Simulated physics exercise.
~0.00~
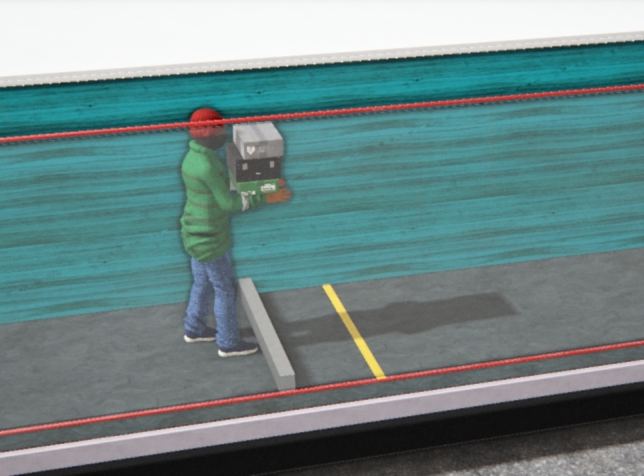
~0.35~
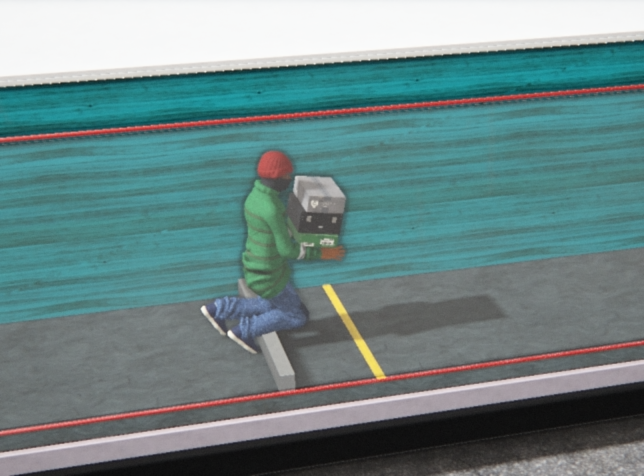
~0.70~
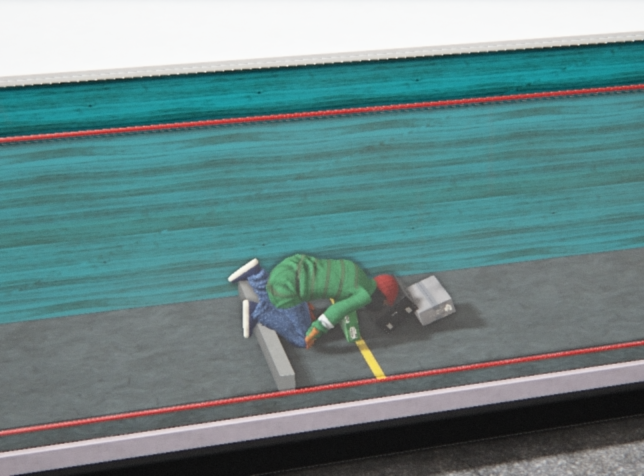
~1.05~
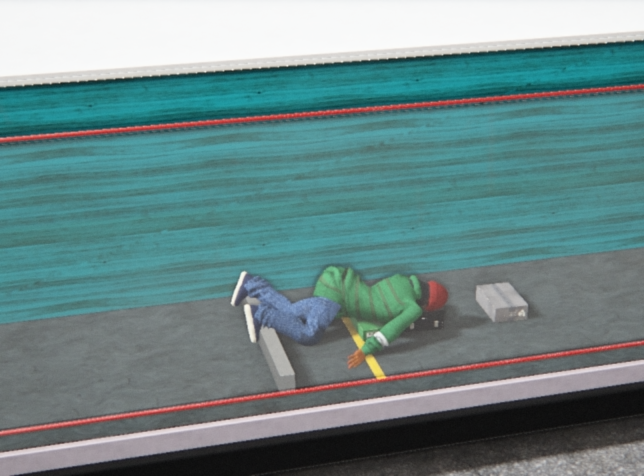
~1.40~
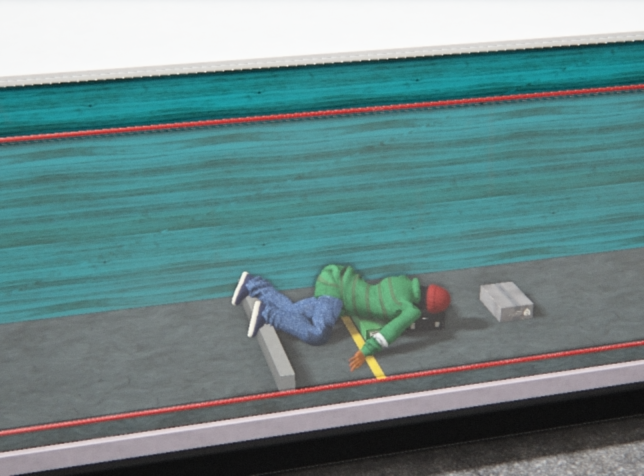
A porter carrying stacked boxes pitches forward over a low rail and sprawls across the yellow line, the grey carton landing beyond.
